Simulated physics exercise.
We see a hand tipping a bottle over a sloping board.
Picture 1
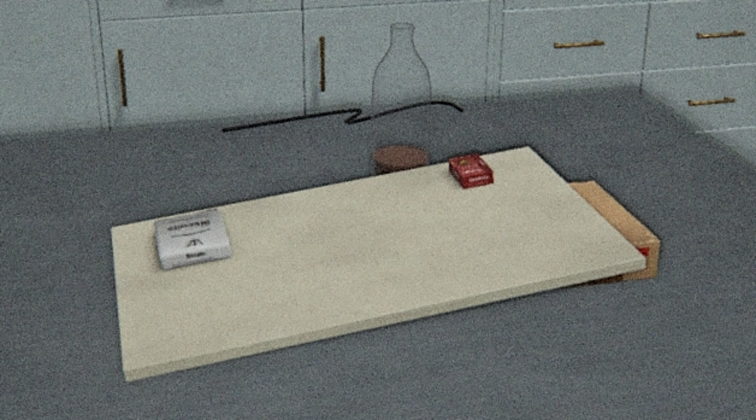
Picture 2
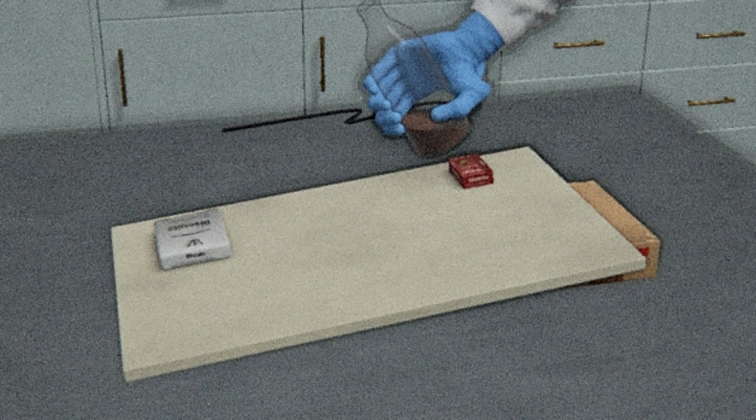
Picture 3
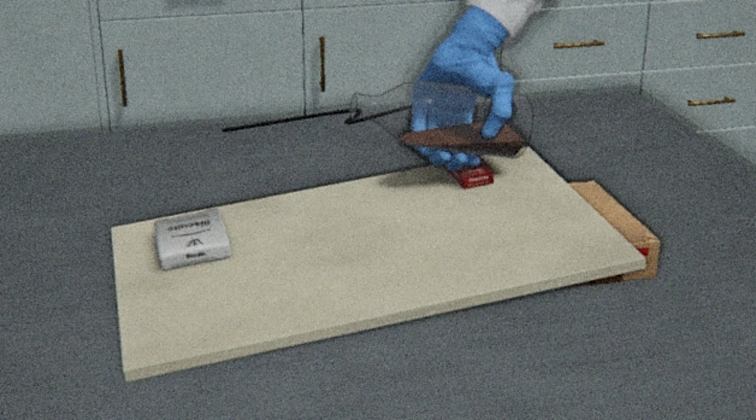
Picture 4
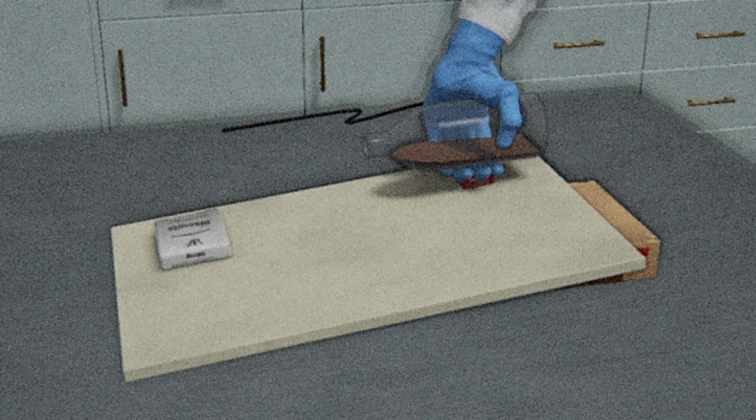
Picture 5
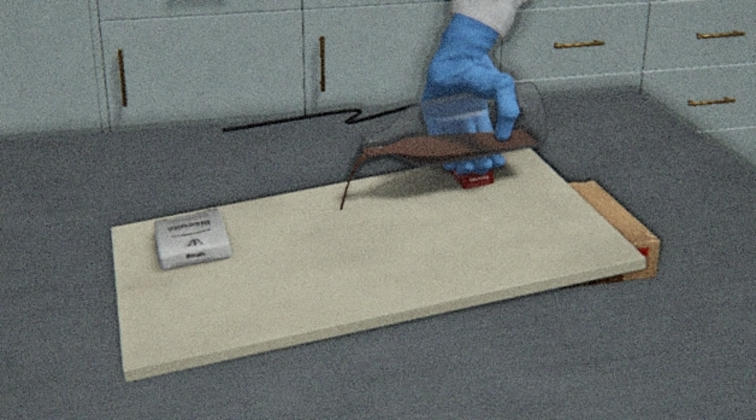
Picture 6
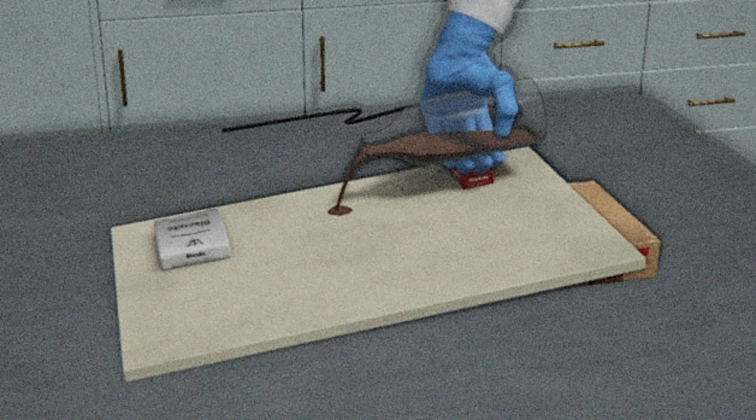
A blue-gloved hand reaches in behind a pale sloping board holding a white pouch and a little red carton, and lifts a clear bottle of brown liquid. It tips the bottle over to the left until a thin stream runs from the neck and makes a small brown spot on the board.
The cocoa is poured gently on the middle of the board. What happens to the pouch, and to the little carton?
The pouch ends up in the puddle; the little carton remains untouched.
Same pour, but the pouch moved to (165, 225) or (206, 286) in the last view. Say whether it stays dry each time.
In the first try it gets wet; in the second it escapes.
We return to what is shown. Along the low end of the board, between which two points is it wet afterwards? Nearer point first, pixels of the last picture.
From about (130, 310) to (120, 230).
Next, it runs down to the left; the pouch is in it; the little carton is clear of it.
After that, it runs down to the left and off the end; the pouch is in it; the little carton is clear of it.
Finally, it runs down to the left and off the end; the pouch is in it; the little carton is clear of it.
